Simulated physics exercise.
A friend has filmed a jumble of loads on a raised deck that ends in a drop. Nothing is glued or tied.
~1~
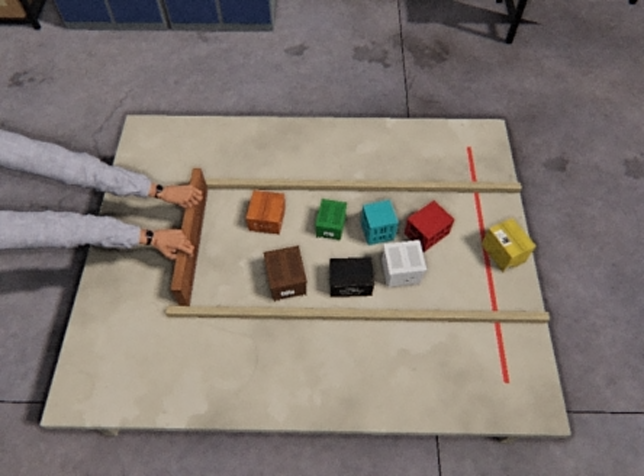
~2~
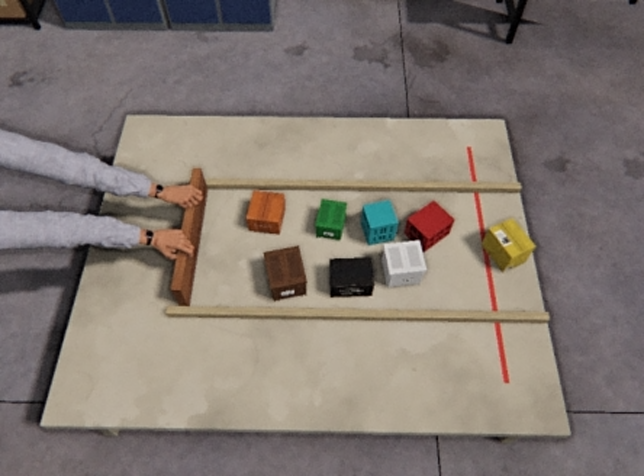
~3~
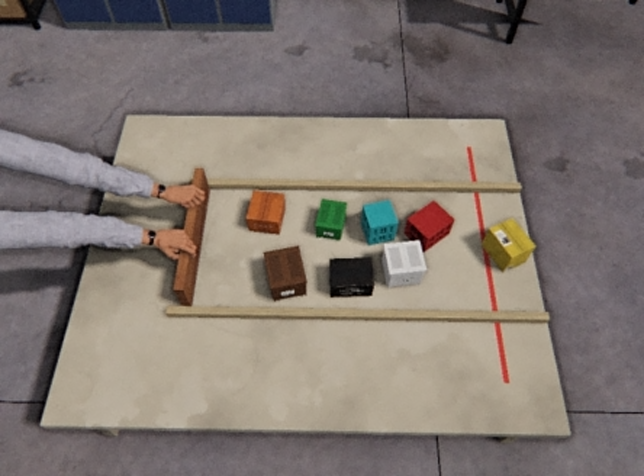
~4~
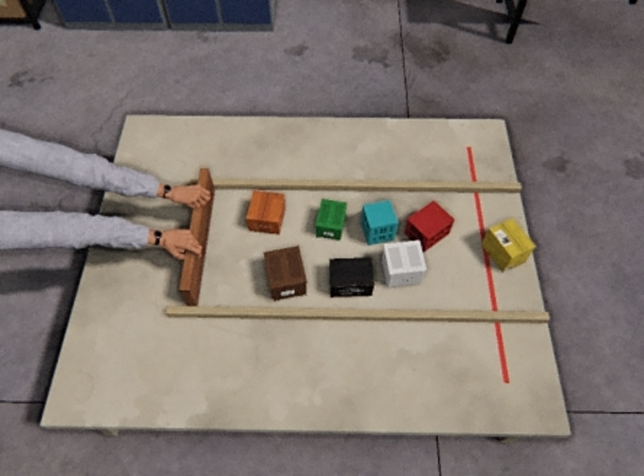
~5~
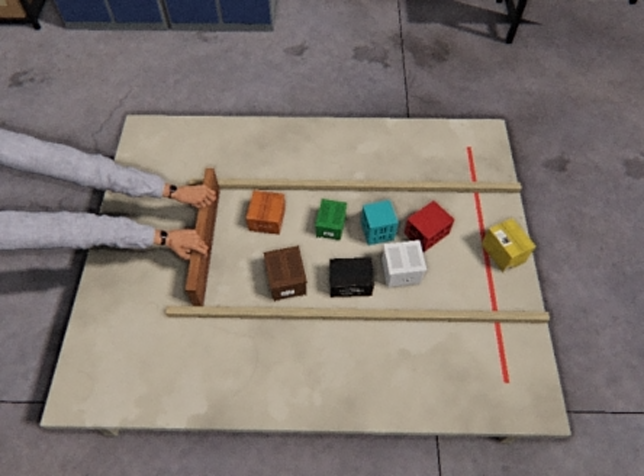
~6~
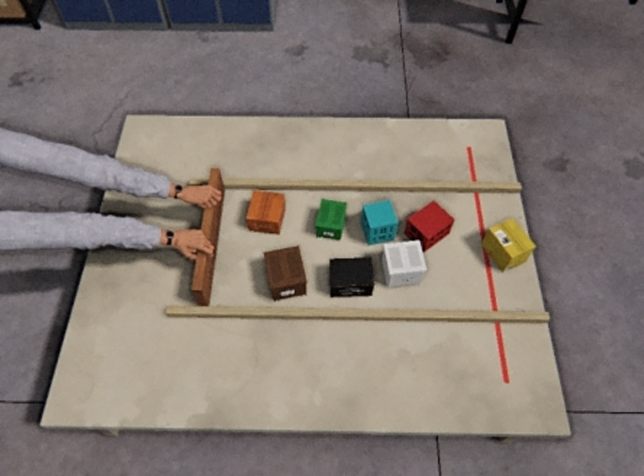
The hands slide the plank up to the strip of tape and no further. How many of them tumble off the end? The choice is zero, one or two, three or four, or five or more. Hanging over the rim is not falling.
Outcome: The number that fall off is five or more.
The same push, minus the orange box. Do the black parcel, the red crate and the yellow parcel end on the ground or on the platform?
The black parcel drops off; the red crate is lost; the yellow parcel tumbles off.
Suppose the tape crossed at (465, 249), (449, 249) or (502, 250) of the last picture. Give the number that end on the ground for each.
Down on the ground: 4, 3 and 6.
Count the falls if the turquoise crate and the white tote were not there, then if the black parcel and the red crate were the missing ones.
The counts: 3 and 3.
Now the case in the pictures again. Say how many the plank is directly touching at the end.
It touches 2.
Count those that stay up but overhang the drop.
1 of them.
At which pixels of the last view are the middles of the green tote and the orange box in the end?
First (529, 222), then (499, 214).
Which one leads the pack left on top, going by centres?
Foremost is the green tote.
Early on, none off yet; yellow parcel at rest near (508, 245); red crate travelled a little near (436, 227); white tote travelled a little near (421, 265).
Finally, the number that fall off is five or more; lost, black parcel, turquoise crate, white tote, red crate and yellow parcel.
